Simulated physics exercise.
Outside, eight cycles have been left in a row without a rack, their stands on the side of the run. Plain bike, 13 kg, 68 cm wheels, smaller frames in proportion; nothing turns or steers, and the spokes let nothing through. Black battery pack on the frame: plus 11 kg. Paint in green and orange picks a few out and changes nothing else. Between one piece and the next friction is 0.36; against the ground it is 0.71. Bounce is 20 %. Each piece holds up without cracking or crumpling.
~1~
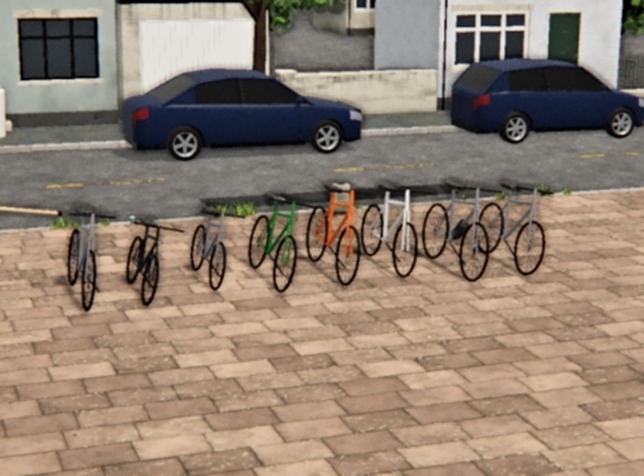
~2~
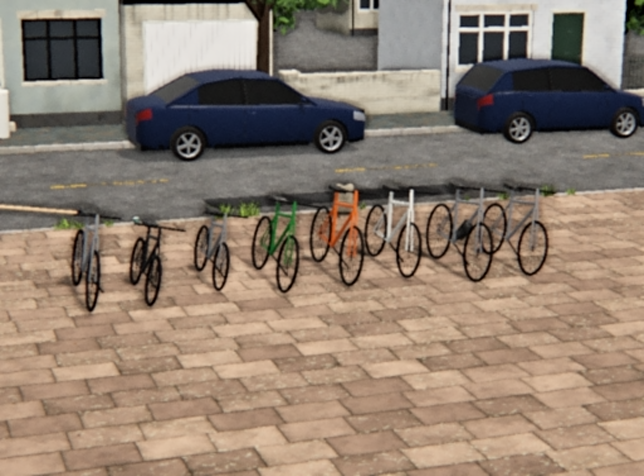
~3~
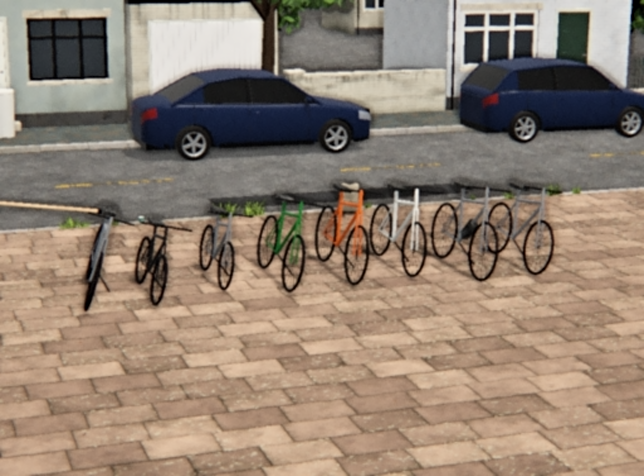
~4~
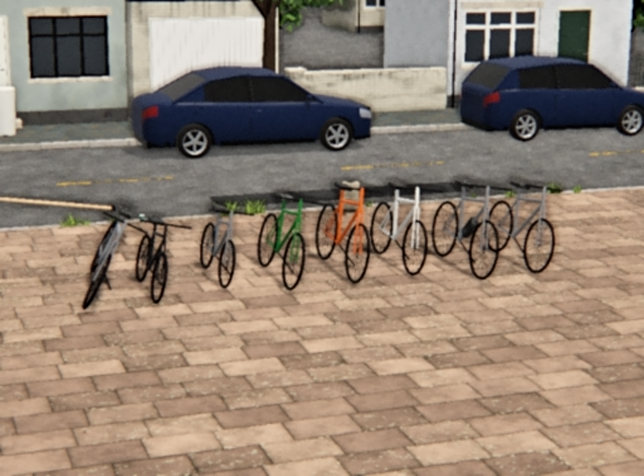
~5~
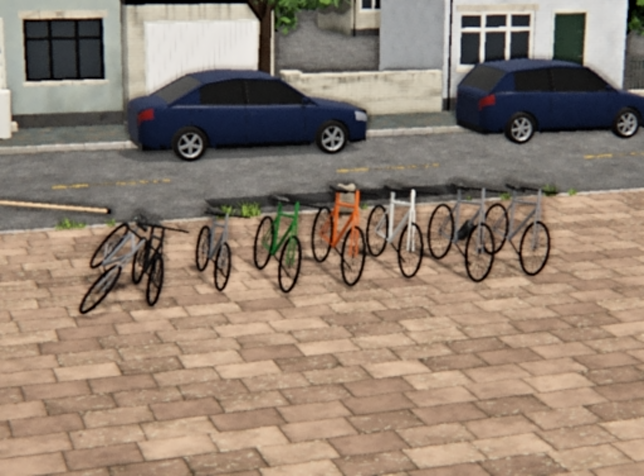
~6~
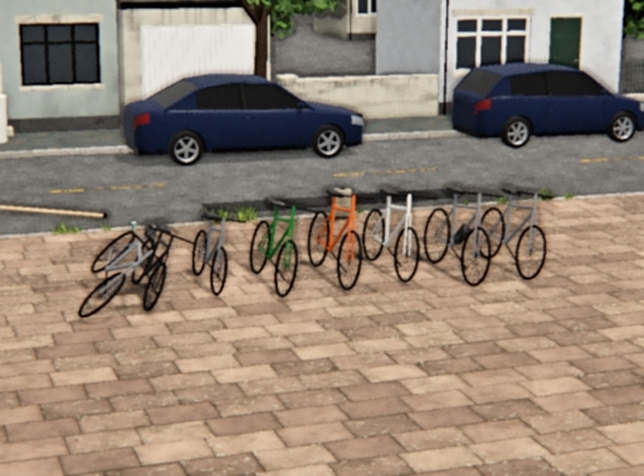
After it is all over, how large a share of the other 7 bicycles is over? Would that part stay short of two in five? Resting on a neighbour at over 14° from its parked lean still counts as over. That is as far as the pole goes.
No, it passes two in five.
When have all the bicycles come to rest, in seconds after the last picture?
Around 3.5 s.
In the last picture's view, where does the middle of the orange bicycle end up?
Check around (405, 248) in the last image.
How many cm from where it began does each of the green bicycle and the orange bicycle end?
Result: Green at 50 cm, orange at 80 cm.
Then, 0.35 s on from the sixth picture, 1 of the 7 other bicycles over.
Then, 1.91 s on from the sixth picture, 3 of the 7 other bicycles over; green bicycle tipped 51°; orange bicycle tipped 7°.
Then, 2.87 s on from the sixth picture, 5 of the 7 other bicycles over; green bicycle tipped 66°; orange bicycle tipped 59°.
Finally, 5 of the 7 other bicycles over; orange bicycle tipped 68°; green bicycle tipped 66°. That is 71 per cent. Two left standing. Seen by the last camera, middles, orange bicycle near (405, 248), green bicycle near (317, 262).
